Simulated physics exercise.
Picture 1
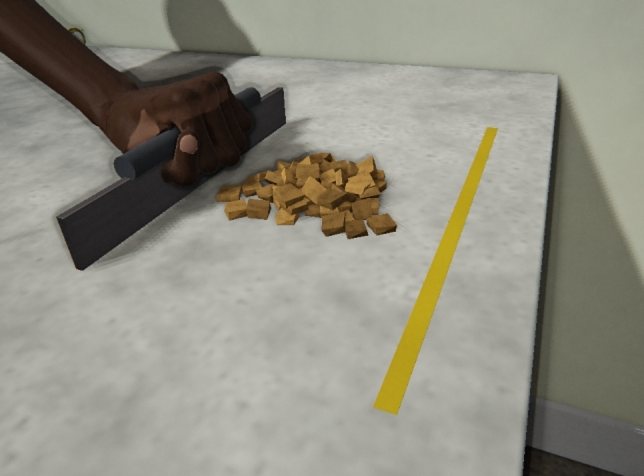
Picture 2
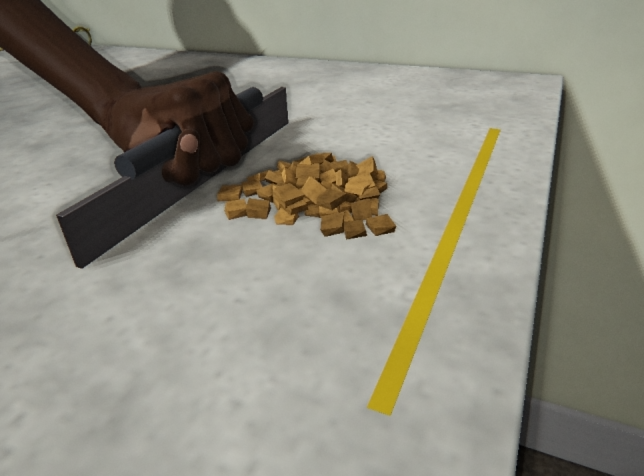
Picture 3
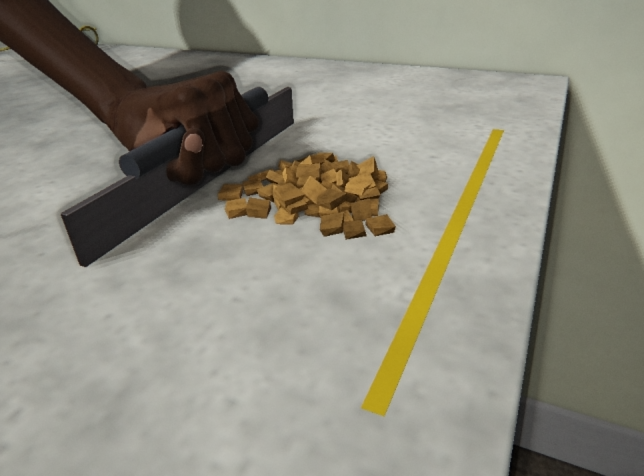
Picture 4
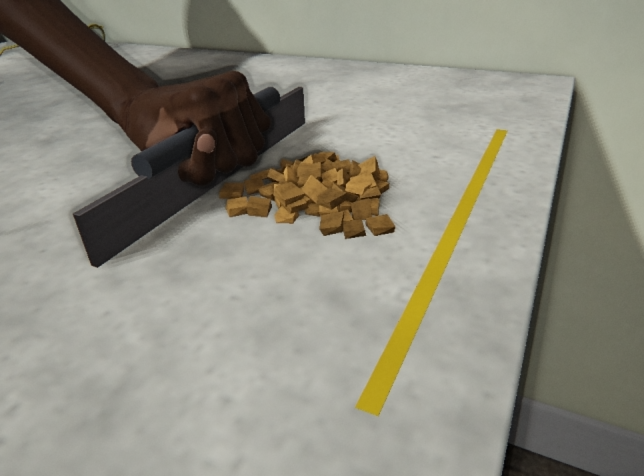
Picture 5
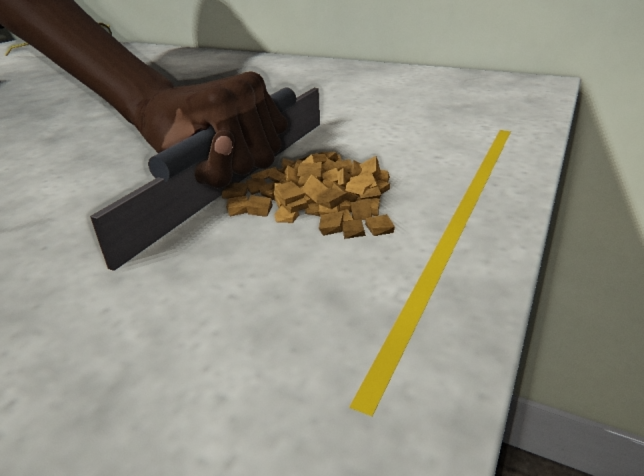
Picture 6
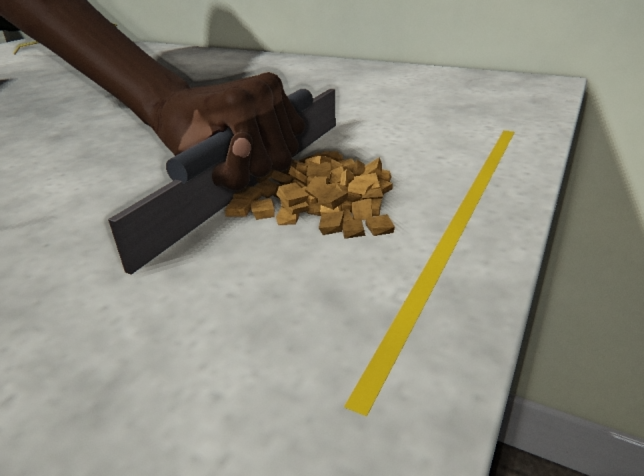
A pale, mottled tabletop against a light green wall is seen from above at an angle, the view shifting slightly as the clip runs. A hand at upper left grips the dark handle of a flat, dark scraper, with a heap of small golden-brown squares to its right and a yellow tape strip near the right edge. The scraper first rests, then slides slowly rightward, nudging a few near squares.
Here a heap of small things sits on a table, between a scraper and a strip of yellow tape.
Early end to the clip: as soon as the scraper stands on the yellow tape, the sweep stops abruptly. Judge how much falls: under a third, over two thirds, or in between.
The amount knocked off surpasses a third yet never gets to two thirds.
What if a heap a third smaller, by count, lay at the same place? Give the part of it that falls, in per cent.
Close to 20 per cent of the heap.
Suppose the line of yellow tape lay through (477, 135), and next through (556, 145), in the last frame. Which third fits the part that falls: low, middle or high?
First try: Below one third; second try: Beyond two thirds.
Soon after the last picture, scraper still moving, near (356, 154); heap all on the table, its front near (465, 250).
A little later, scraper stopped at the yellow tape; heap about a third over the edge.
Later still, scraper stopped at the yellow tape; heap about half over the edge.
At rest, scraper stopped at the yellow tape; heap about half over the edge.
